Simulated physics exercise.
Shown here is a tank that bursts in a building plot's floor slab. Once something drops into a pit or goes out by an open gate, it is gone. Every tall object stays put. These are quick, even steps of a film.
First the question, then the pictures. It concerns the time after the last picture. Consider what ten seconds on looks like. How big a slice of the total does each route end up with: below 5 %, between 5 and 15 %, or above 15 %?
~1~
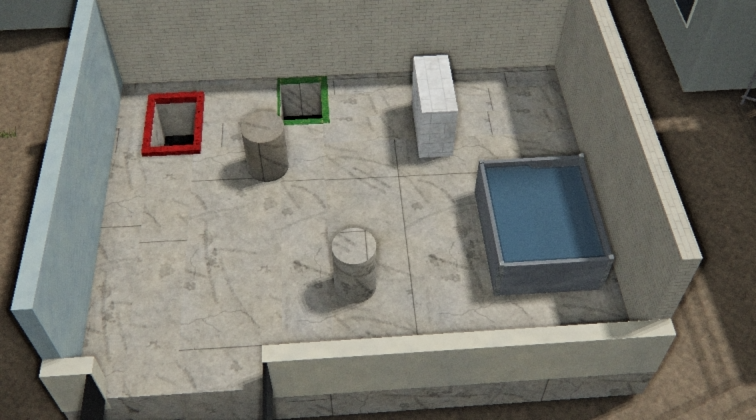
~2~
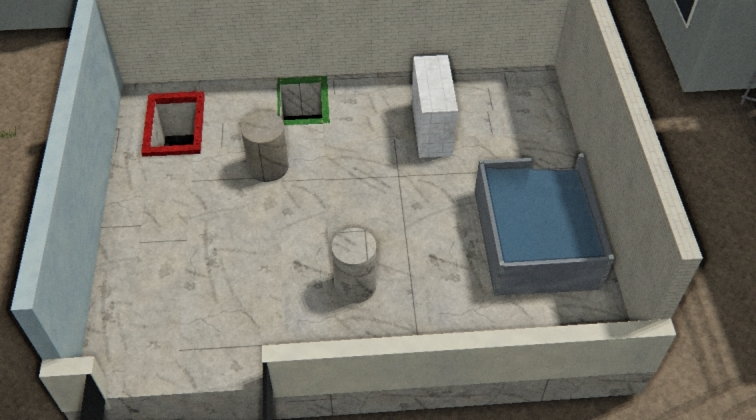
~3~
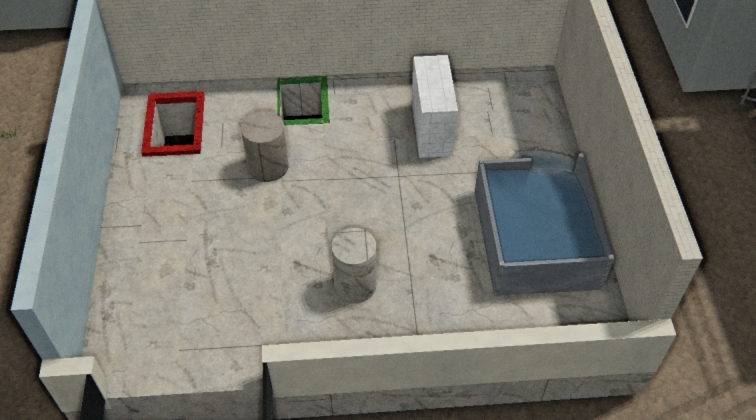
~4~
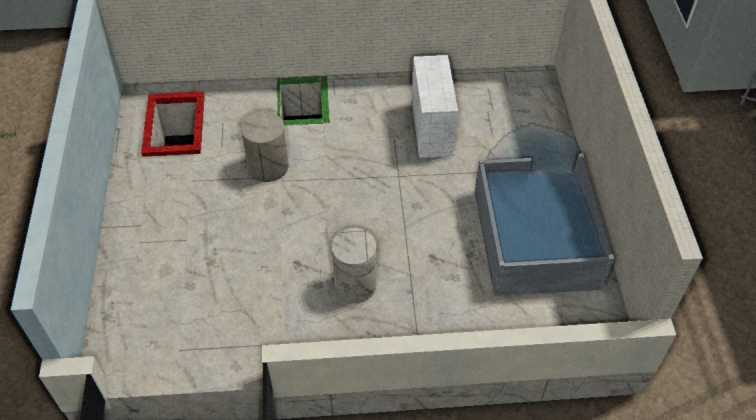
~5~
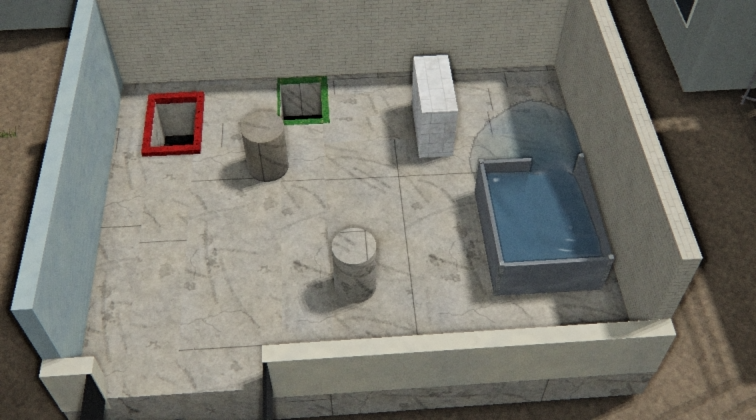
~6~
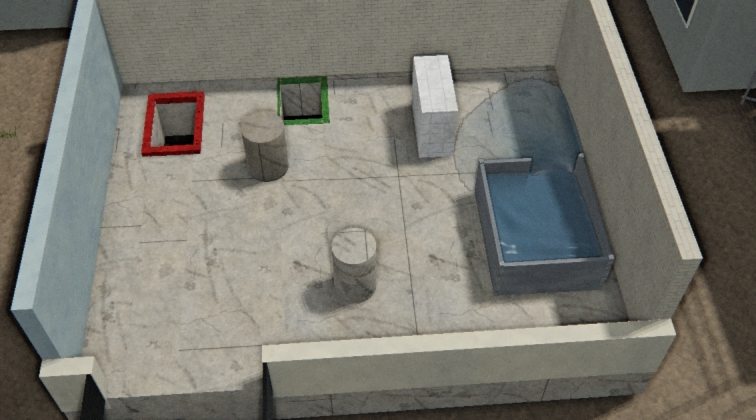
As I see it, the gate is going to fail to get to five per cent; the green pit is going to fail to stay at fifteen per cent or less; the red pit is going to fail to get to five per cent.
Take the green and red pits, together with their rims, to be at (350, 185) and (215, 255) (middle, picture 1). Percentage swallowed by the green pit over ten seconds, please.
Note: Green pit, 4 percent.
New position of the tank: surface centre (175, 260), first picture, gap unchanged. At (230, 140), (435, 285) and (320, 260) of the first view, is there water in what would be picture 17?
Spot one wetted, spot two unwetted, spot three unwetted.
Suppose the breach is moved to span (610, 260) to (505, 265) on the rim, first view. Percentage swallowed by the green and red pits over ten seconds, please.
Near enough: Green 8 percent, red 0 percent.
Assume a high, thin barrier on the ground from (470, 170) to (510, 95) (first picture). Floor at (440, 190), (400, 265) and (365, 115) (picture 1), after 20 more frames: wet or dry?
Going spot by spot: Drenched, then high and dry, then drenched.
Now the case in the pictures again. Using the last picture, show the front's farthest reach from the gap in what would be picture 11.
Pixel estimate: (425, 75).
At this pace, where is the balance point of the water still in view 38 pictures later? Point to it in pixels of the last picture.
Roughly (476, 164).
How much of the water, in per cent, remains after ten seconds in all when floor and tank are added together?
Roughly 70 out of every hundred parts.
A moment on, water covers 15 % of the floor; the gate 0 %, the green pit 0 %, the red pit 0 %.
Next, water covers 15 % of the floor; the gate 0 %, the green pit 0 %, the red pit 0 %.
Then, water covers 25 % of the floor; the gate 0 %, the green pit 6 %, the red pit 0 %.
Later, water covers 40 % of the floor; the gate 0 %, the green pit 20 %, the red pit 0 %.
In the end, water covers 60 % of the floor; the gate 0 %, the green pit 31 %, the red pit 0 %.
